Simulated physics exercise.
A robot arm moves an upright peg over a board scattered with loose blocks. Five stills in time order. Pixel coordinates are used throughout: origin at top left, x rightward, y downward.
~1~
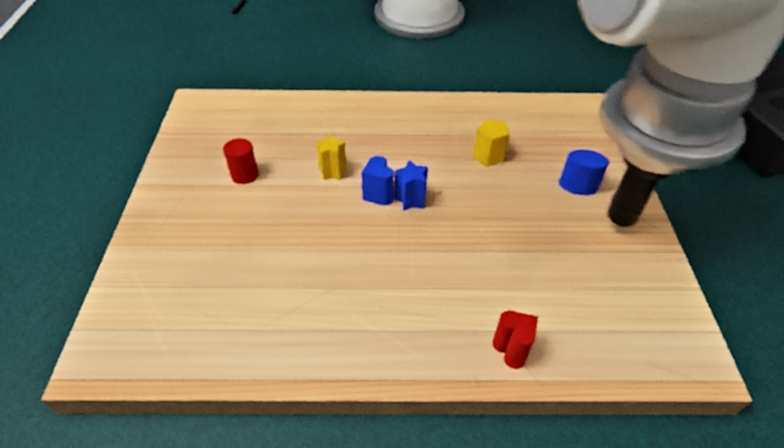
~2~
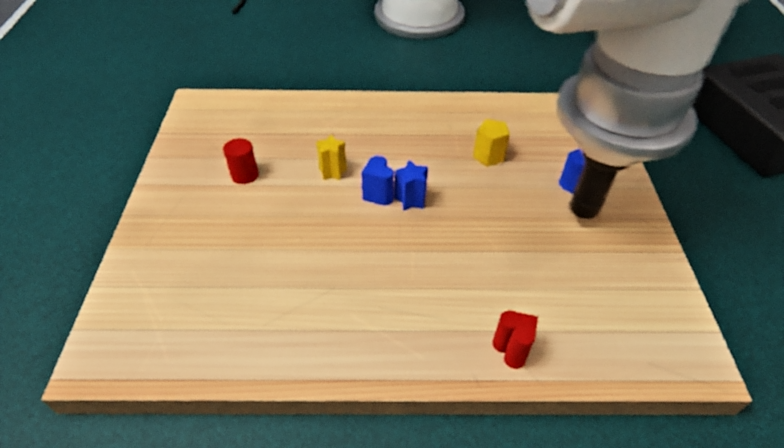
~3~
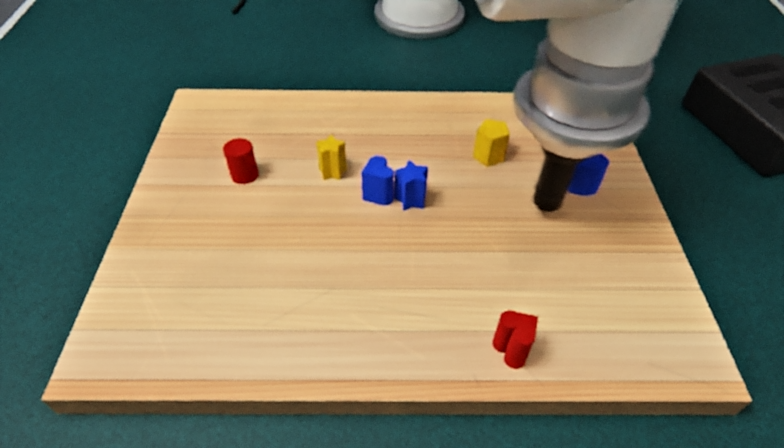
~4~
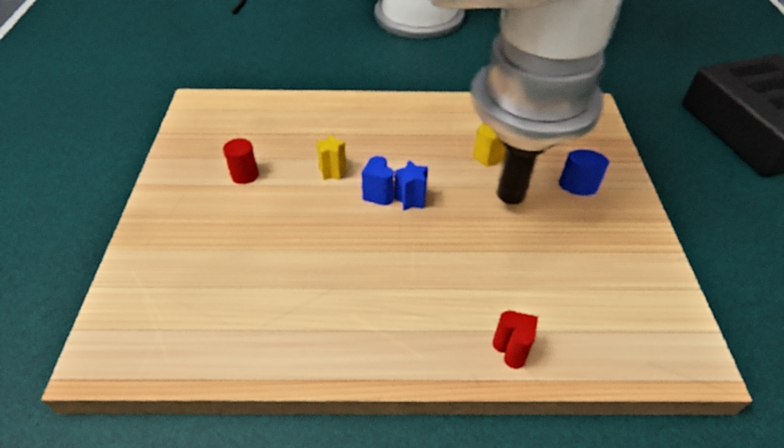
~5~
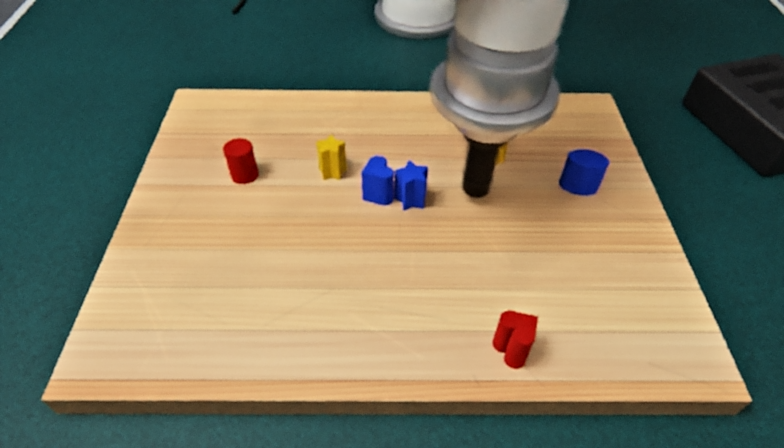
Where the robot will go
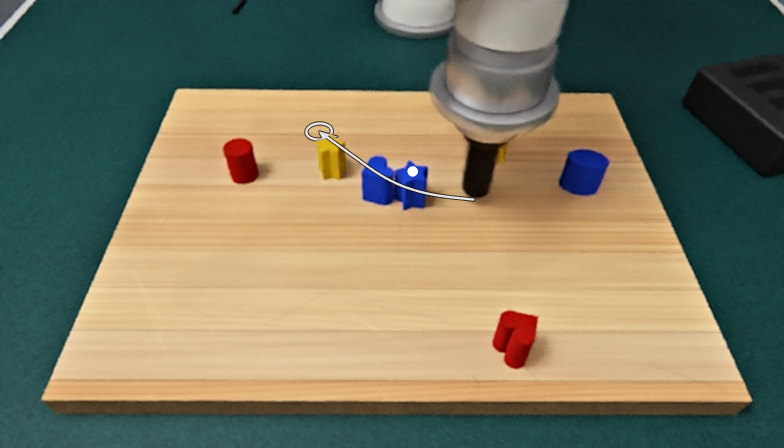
A robot arm holding a dark upright peg glides steadily leftward over a pale wooden board on a green surface, seen from above by a still camera. Across the board's far half sit a red cylinder, a yellow star, two adjoining blue blocks, a yellow block and a blue cylinder, with a red block near the front. The peg passes before the blue cylinder, then the right-hand yellow block, while every block stays still.
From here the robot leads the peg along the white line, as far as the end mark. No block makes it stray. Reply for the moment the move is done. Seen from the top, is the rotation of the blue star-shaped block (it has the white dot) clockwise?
No, that is not how it ends up.
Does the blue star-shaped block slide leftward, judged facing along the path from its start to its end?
Final answer: Yes.
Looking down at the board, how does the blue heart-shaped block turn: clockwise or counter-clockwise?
From overhead, the rotation is clockwise.
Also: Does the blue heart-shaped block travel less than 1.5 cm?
In short: No.
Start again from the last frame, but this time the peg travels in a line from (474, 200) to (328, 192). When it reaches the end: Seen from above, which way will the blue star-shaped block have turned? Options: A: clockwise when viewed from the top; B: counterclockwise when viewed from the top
Option B.
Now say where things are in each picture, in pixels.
In the first picture, peg's lower end (621, 217); yellow star-shaped block (330, 144); blue heart-shaped block (378, 167); blue star-shaped block (413, 171).
In the second picture, peg (584, 209); blocks still.
In the third picture, peg (547, 202); blocks still.
In the fourth picture, peg (511, 195); blocks still.
In the fifth picture, peg (476, 189); yellow star-shaped block (330, 144); blue heart-shaped block (378, 167); blue star-shaped block (413, 171).
Drawn move, from (474, 200) by way of (409, 188) and (359, 160) to (319, 131); the dot is on the blue star-shaped block.
On the path given first. One third of the way, peg (408, 177); blue heart-shaped block (363, 169), turned 15° clockwise; blue star-shaped block (390, 172), turned 55° anticlockwise.
Two thirds of the way, peg (358, 148); blue heart-shaped block (360, 170), turned 25° clockwise; blue star-shaped block (386, 171), turned 80° anticlockwise.
At the end, peg (318, 120); yellow star-shaped block still; blue heart-shaped block (360, 170), turned 25° clockwise; blue star-shaped block (386, 171), turned 80° anticlockwise.
